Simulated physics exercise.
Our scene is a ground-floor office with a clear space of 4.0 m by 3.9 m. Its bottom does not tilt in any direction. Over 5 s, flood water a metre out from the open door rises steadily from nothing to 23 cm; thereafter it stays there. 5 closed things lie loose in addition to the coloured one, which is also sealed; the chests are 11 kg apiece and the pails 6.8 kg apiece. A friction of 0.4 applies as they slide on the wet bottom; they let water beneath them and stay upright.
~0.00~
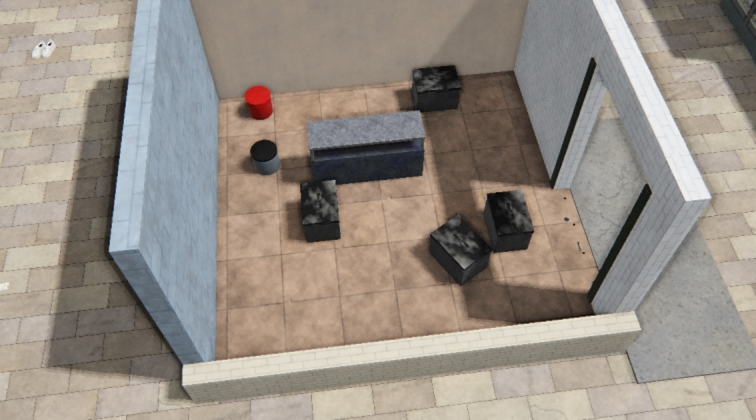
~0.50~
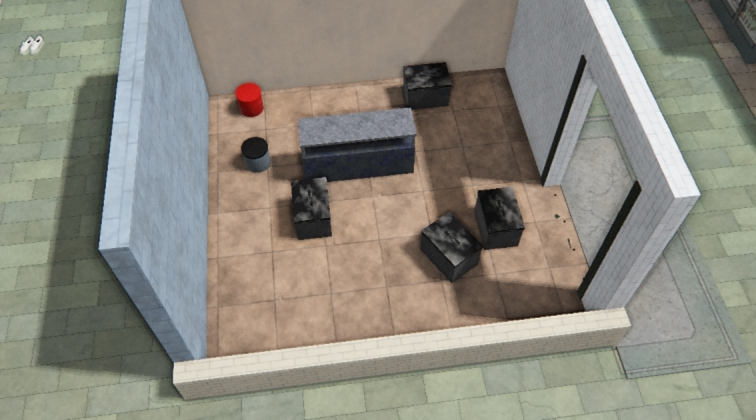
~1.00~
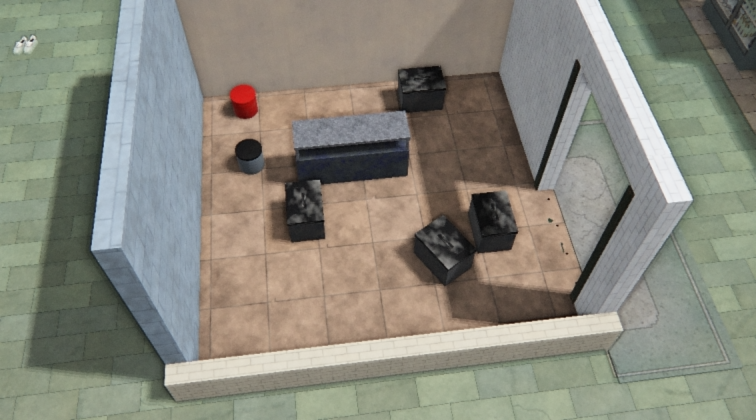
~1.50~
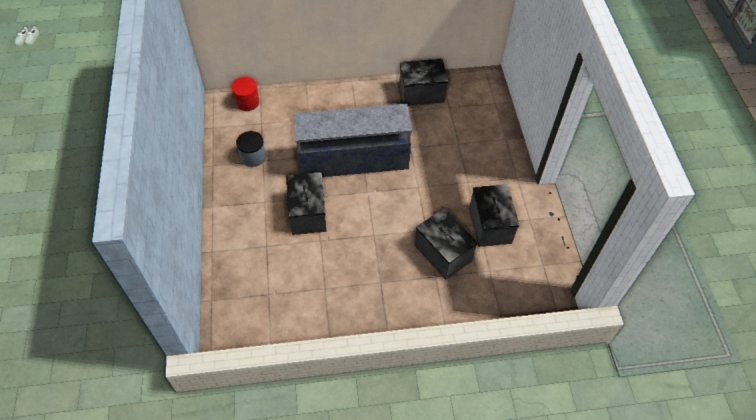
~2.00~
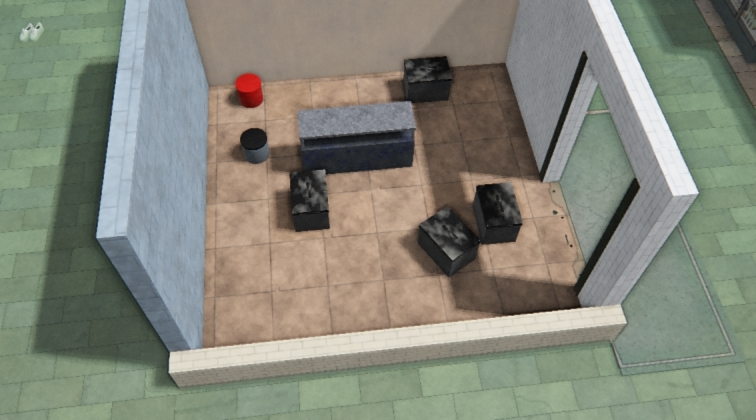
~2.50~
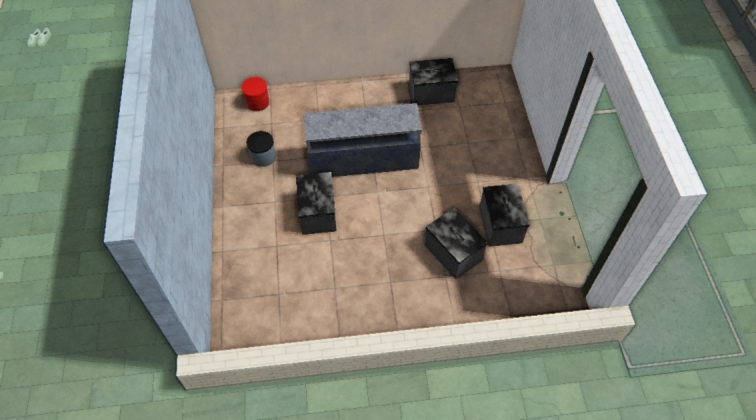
In this clip, a roofless room holding a red pail, a dark pail, black chests and a counter stays still as the view sways slightly; the paving outside turns green, then a greenish patch of water appears inside the right-hand doorway.
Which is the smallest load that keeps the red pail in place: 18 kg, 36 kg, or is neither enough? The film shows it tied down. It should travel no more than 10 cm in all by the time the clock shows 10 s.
The answer is only the heavy one.
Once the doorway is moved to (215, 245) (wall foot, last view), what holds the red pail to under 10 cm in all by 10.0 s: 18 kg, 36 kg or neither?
For that position, the smaller mass succeeds.
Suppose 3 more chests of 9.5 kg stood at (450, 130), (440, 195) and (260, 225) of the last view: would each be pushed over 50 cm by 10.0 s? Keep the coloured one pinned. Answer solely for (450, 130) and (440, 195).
First one: Inside the limit; second one: Beyond the limit.
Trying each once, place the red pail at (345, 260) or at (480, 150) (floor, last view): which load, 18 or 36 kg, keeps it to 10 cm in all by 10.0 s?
Result, try 1: Both pass; try 2: Both pass.
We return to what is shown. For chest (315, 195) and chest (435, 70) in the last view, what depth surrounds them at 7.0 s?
Some 7 cm at the first, some 2 cm at the second.
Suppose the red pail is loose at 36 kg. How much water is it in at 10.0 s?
Close to 15 cm deep.
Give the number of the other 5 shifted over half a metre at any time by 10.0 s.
My count gives 4.
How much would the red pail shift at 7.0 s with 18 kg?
About 0 cm.
After 3.5 s the red pail would be 0 cm from its start with 18 kg and 0 cm from its start with 36 kg; 0 cm of water round it then.
After 4.5 s the red pail would be 0 cm from its start with 18 kg and 0 cm from its start with 36 kg; 0 cm of water round it then.
After 7.0 s the red pail would be 0 cm from its start with 18 kg and 0 cm from its start with 36 kg; 1 cm of water round it then.
After 10.0 s the red pail would be 33 cm from its start with 18 kg and 1 cm from its start with 36 kg; 15 cm of water round it then.
